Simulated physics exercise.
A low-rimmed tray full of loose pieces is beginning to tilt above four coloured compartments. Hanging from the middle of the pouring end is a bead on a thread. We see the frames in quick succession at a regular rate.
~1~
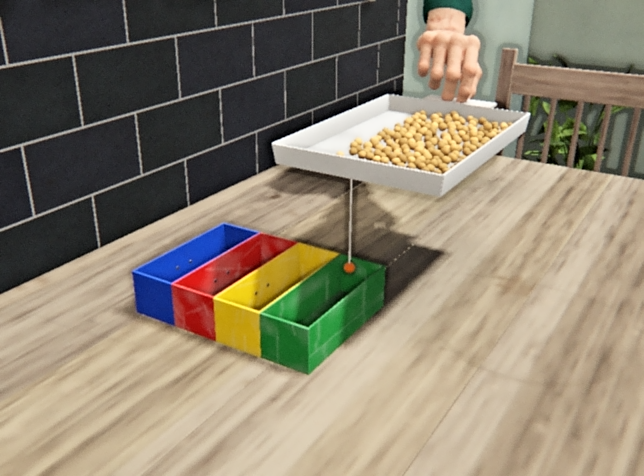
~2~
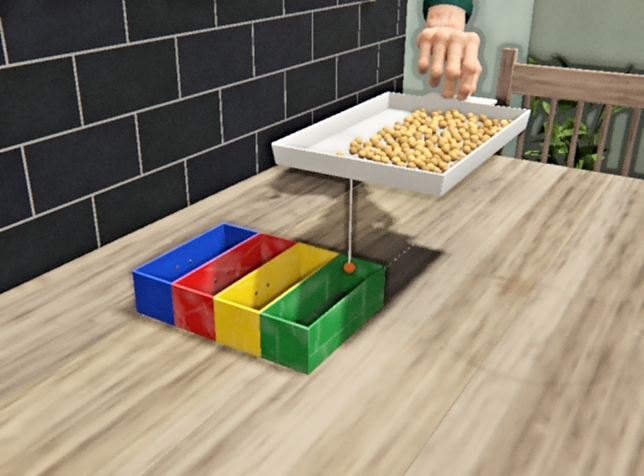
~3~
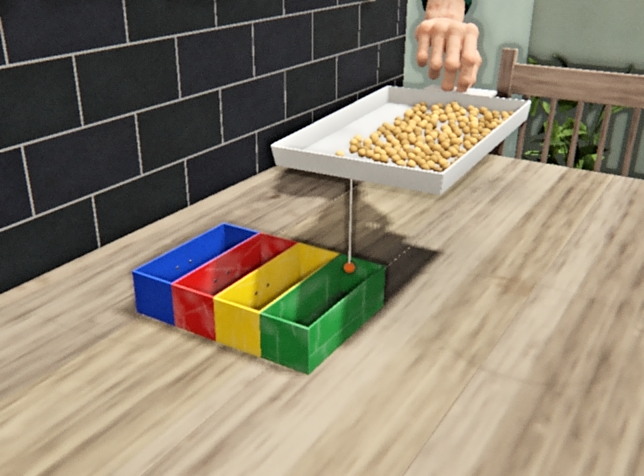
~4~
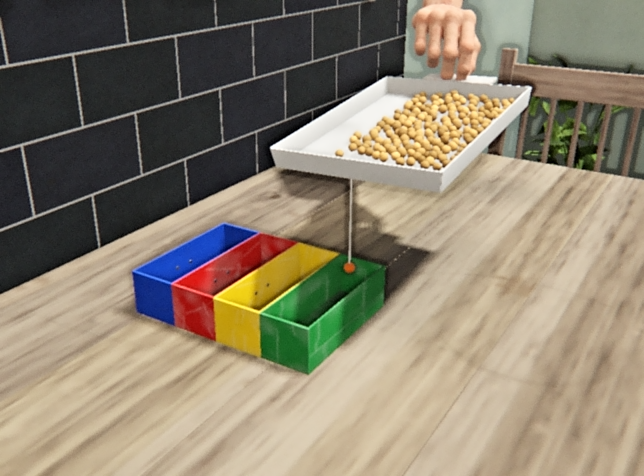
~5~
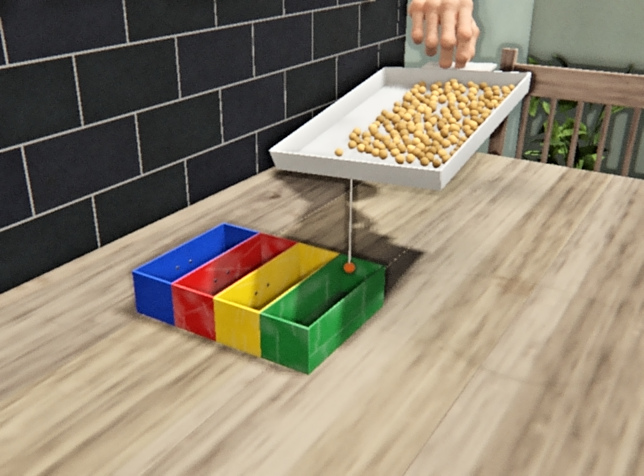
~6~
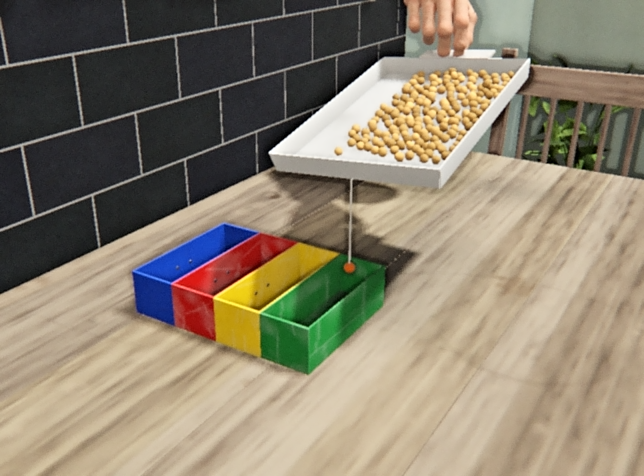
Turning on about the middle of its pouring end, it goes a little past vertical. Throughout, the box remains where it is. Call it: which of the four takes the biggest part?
The yellow compartment.
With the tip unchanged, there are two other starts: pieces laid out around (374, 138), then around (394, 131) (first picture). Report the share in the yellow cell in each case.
First 50 %, then 50 %.
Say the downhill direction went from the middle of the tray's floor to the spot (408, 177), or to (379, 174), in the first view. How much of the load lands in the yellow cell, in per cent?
First case around 0 per cent, second case 10 per cent.
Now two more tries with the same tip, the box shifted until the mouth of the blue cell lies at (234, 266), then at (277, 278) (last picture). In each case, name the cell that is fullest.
The first time it is that red cell, and the second time it is that blue cell.
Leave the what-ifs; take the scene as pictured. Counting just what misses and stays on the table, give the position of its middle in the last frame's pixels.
Those pieces end up centred close to (287, 391).
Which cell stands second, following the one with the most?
The runner-up: That green cell.
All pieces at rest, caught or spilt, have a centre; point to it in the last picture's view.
Roughly at (281, 317), give or take.
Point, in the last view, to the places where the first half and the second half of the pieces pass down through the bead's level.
I'd put it at roughly (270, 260), and after that at roughly (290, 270).
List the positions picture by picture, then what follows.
The first picture shows corners of the pouring end near (276, 143) and (442, 174), level; middle of the load near (436, 140), dried chickpeas; bead on its thread near (349, 268); blue cell near (154, 294); red cell near (194, 308); yellow cell near (238, 323); green cell near (284, 339).
The second picture shows corners of the pouring end near (276, 144) and (442, 174), level; middle of the load near (436, 138).
The third picture shows corners of the pouring end near (275, 145) and (441, 172), tipped barely, lowest at the left corner; middle of the load near (436, 134).
The fourth picture shows corners of the pouring end near (274, 147) and (440, 171), tipped a little, lowest at the left corner; middle of the load near (436, 126).
The fifth picture shows corners of the pouring end near (274, 150) and (439, 169), tipped a little, lowest at the left corner; middle of the load near (435, 118).
The sixth picture shows corners of the pouring end near (273, 152) and (438, 167), tipped a little, lowest at the left corner; middle of the load near (434, 111); blue cell near (154, 294); red cell near (194, 308); yellow cell near (238, 323); green cell near (284, 339).
Shortly afterwards, tray tipped steeply; all but a few on the tray; only a few falling or outside the box.
Next, tray tipped past a quarter turn; all but a few on the tray; a little in the yellow cell; only a few in the red cell; only a few falling or outside the box.
Some moments later, tray tipped past a quarter turn; near half in the yellow cell; near a third in the green cell; a little in the red cell; only a few in the blue cell; a little falling or outside the box.
In the end, tray tipped past a quarter turn; near half in the yellow cell; near a third in the green cell; a little in the red cell; only a few in the blue cell; a little outside the box.
